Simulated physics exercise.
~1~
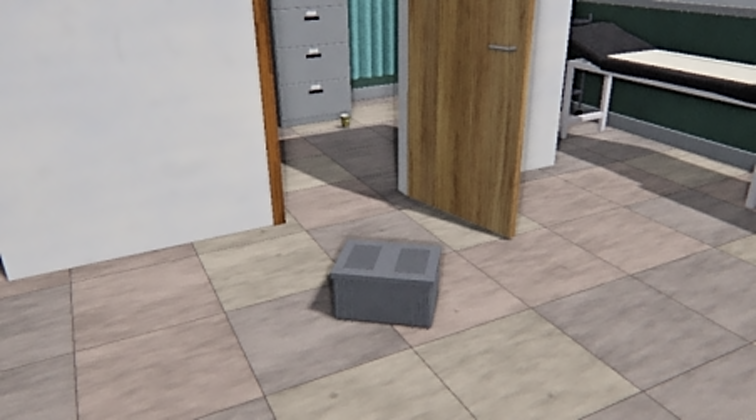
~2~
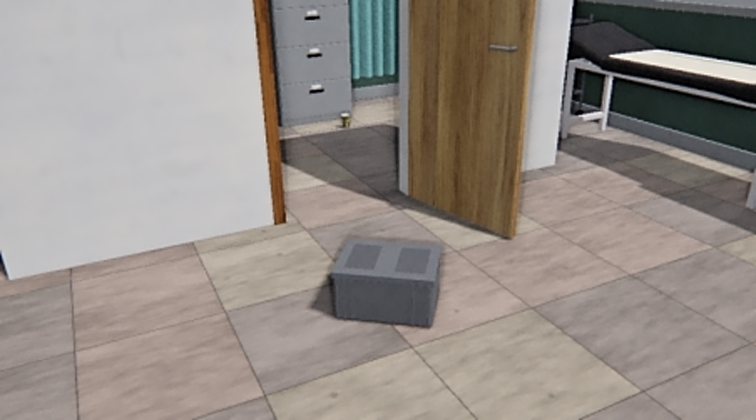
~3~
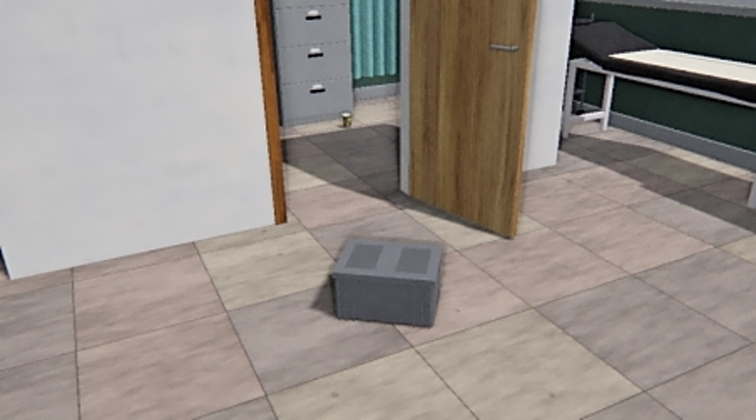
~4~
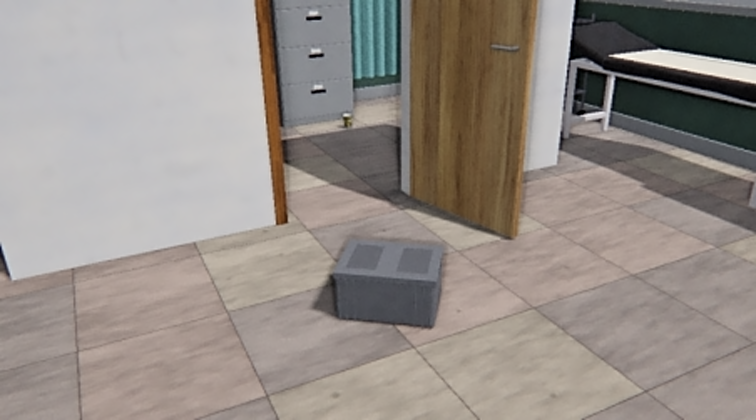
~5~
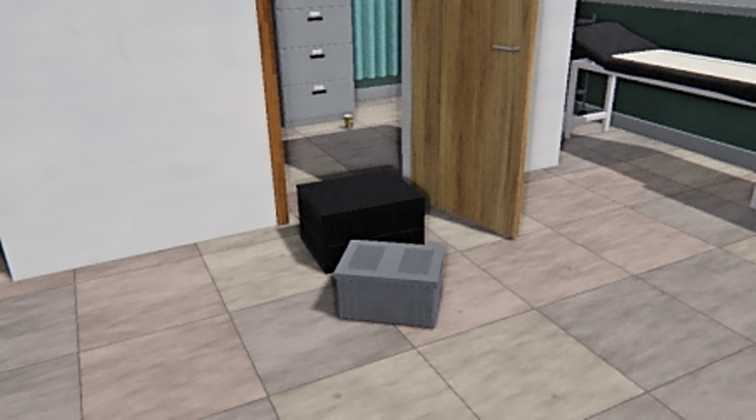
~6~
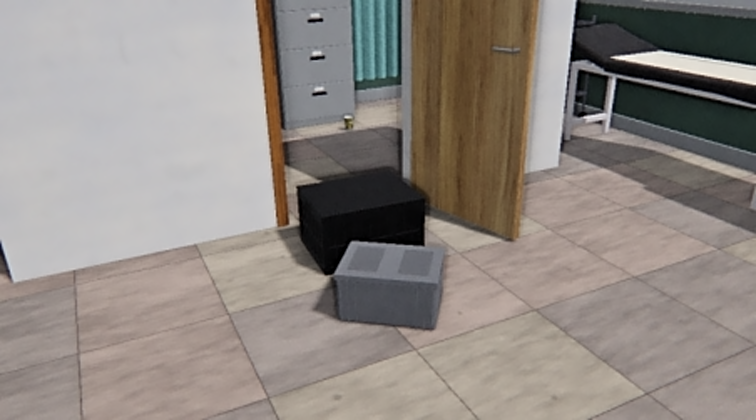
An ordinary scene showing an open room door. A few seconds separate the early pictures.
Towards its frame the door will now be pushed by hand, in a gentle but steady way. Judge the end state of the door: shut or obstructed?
Likely result: Gap remaining.
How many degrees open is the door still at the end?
I'd say it stays open by roughly 65 degrees.
Then, 0.50 s past the last view, door at 94°.
Then, 0.80 s past the last view, door at 78°.
Then, 1.00 s past the last view, door at 66°.
Finally, door at 65°; both still in place. Final places as the last picture's camera would see them, black chest near (356, 220).
